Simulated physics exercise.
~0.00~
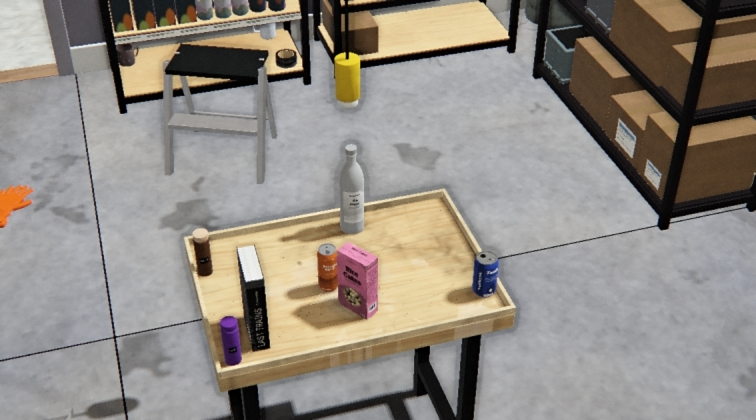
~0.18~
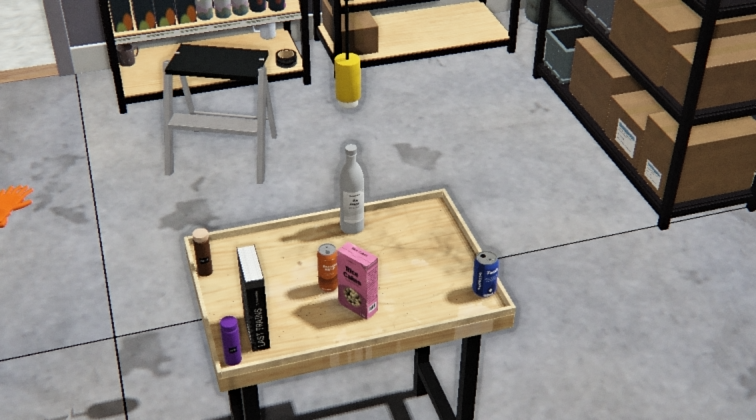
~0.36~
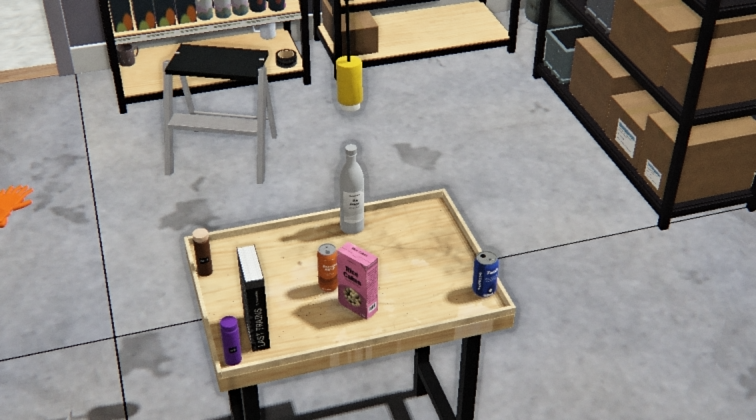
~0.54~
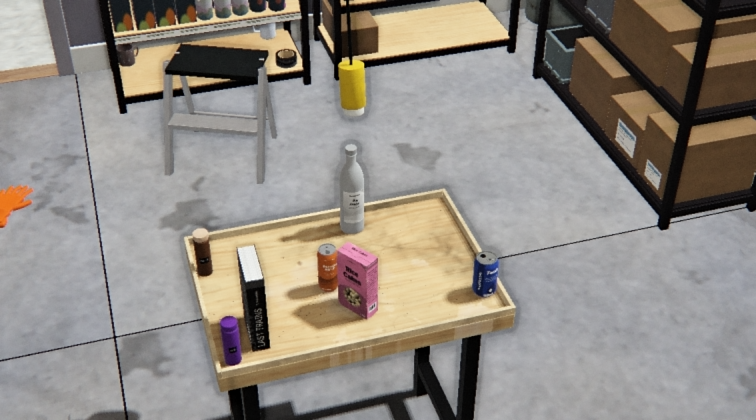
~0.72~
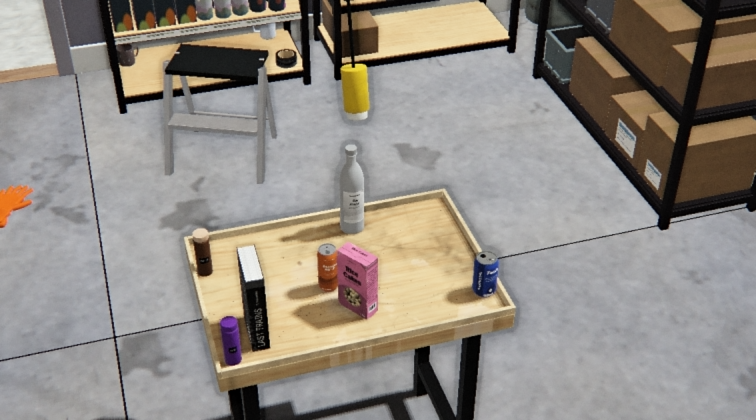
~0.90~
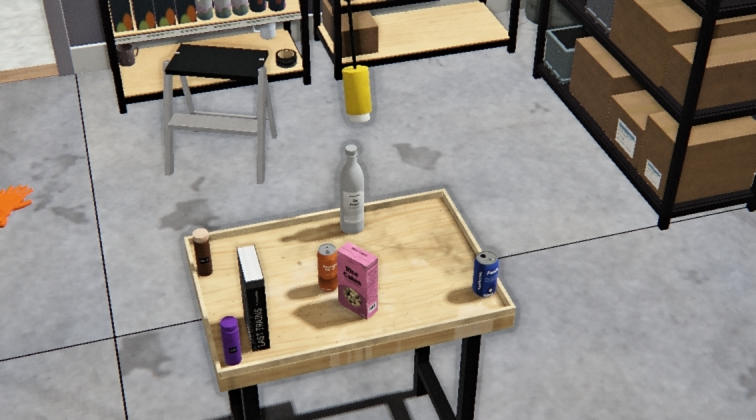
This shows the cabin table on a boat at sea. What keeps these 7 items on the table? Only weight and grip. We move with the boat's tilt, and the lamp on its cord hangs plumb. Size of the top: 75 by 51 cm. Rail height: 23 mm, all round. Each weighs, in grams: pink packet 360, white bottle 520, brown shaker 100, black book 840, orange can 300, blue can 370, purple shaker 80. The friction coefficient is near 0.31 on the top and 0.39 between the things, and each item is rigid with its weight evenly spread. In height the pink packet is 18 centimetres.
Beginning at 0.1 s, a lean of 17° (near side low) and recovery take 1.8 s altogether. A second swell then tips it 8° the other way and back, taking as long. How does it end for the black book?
The black book remains standing.
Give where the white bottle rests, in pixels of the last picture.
Its middle settles close to pixel (375, 265).
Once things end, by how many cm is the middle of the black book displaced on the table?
Roughly 0 centimetres.
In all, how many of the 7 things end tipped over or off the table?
Tally: 2.
By 1.50 s, floor tilted 7°, near side down; white bottle on its side; brown shaker rocked 11° off its seat.
By 1.70 s, floor tilted 2°, near side down; white bottle on its side; brown shaker rocked 21° off its seat.
When it is over (4.2 s), lying over on the table, white bottle and brown shaker; the other 5 within 5 cm of the start. In the last view, black book near (254, 298).
